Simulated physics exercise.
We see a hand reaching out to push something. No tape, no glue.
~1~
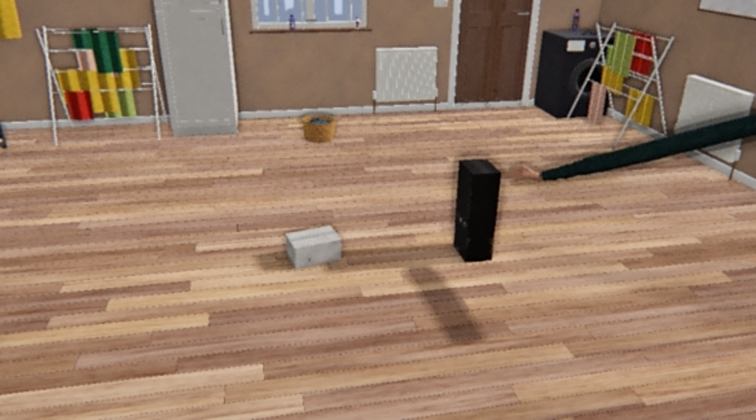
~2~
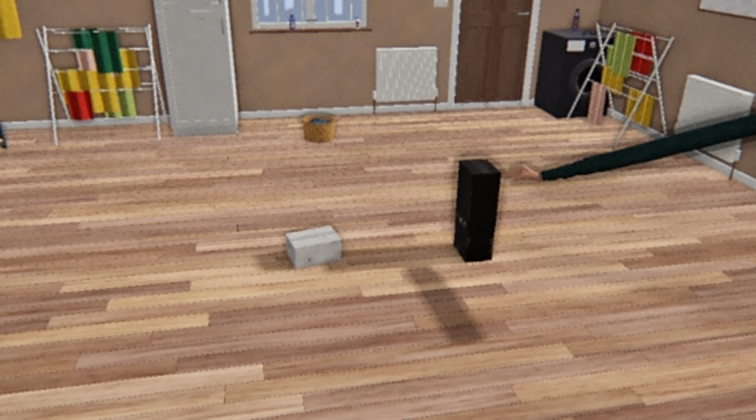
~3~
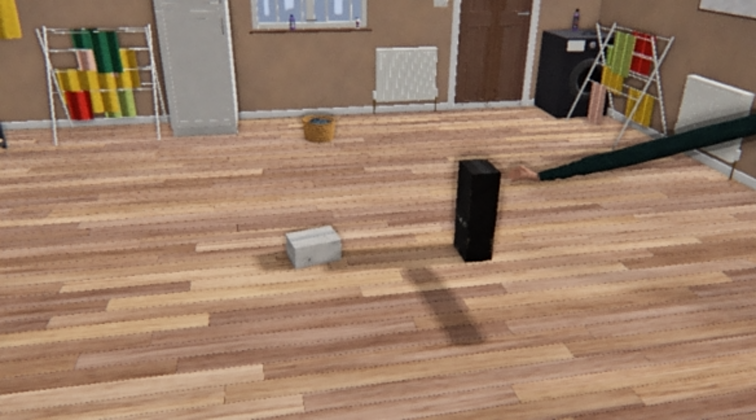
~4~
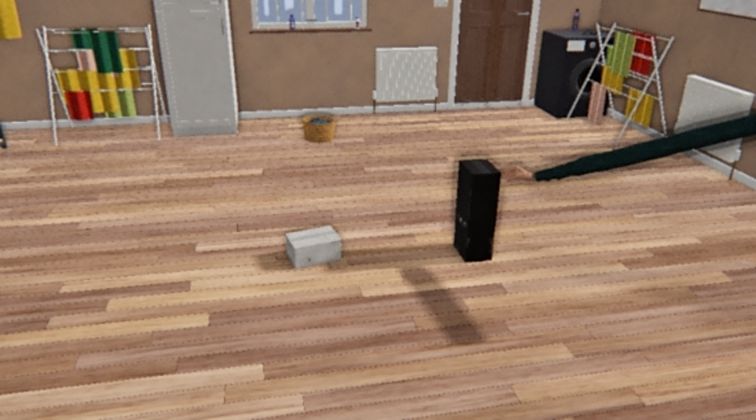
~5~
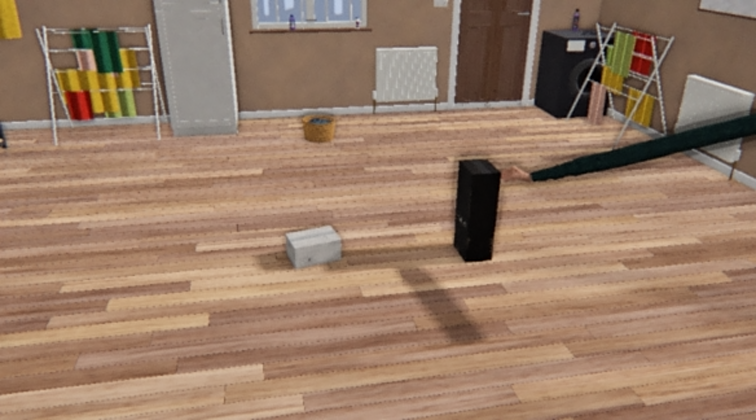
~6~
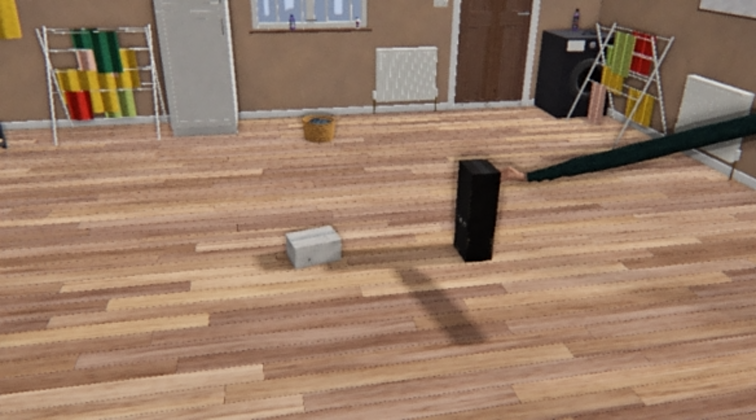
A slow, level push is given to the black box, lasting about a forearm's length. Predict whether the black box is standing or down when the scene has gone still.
Down.
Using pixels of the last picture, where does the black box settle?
In the last picture, near pixel (409, 246).
Then, 0.30 s after the last picture, black box tipped 9° from how it was near (469, 210).
Then, 0.70 s after the last picture, black box tipped 29° from how it was near (452, 212).
Then, 0.90 s after the last picture, black box tipped 53° from how it was near (433, 221).
Then, 1.10 s after the last picture, black box on its side near (411, 244).
At rest, tipped over on the floor, black box. Seen from the same camera at the end, black box near (409, 246).
